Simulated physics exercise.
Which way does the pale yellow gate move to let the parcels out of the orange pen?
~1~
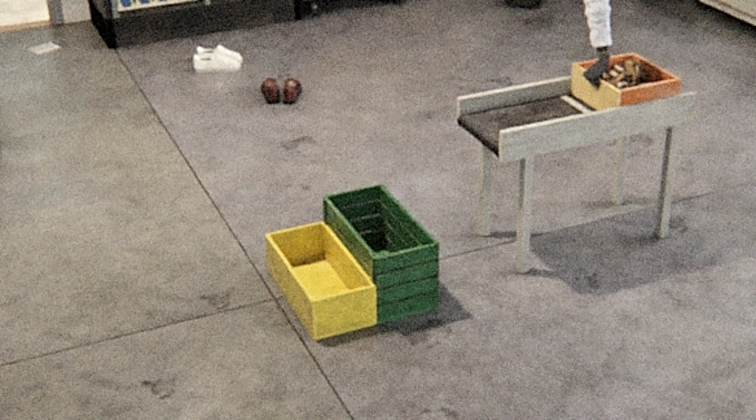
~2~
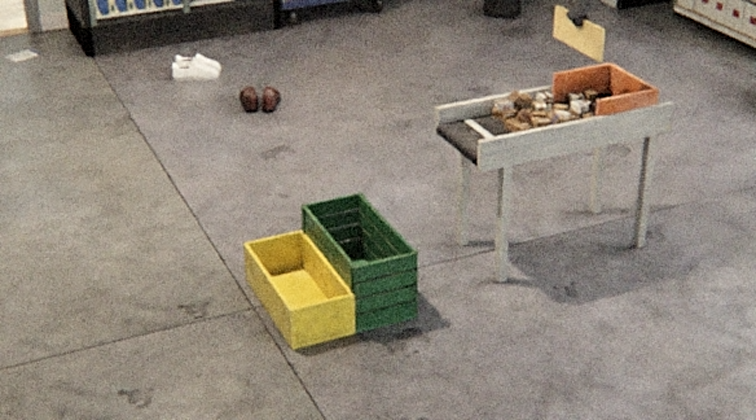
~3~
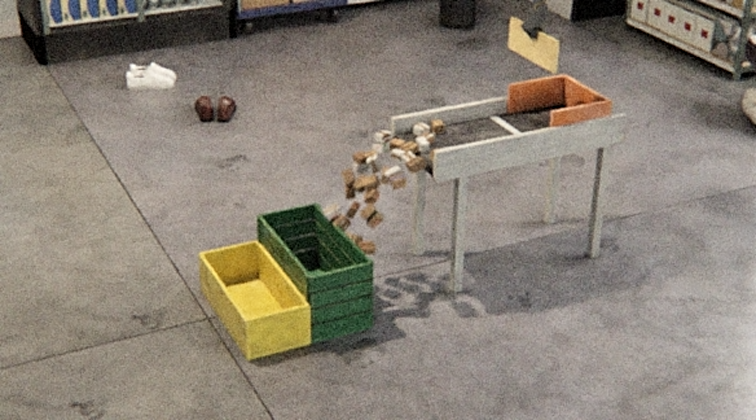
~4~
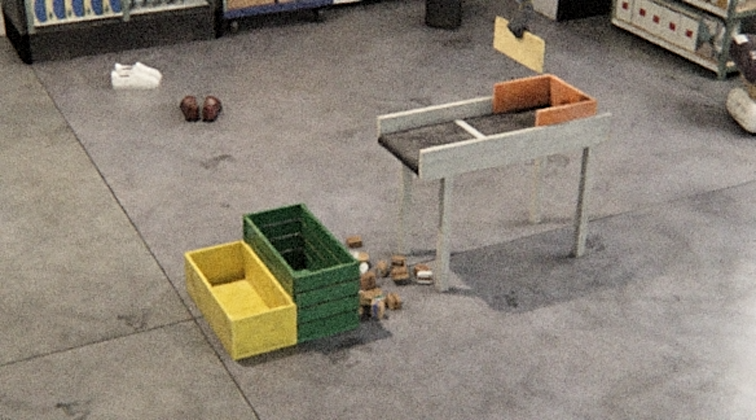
The gate moves up, rising clear of the belt and staying upright above it.
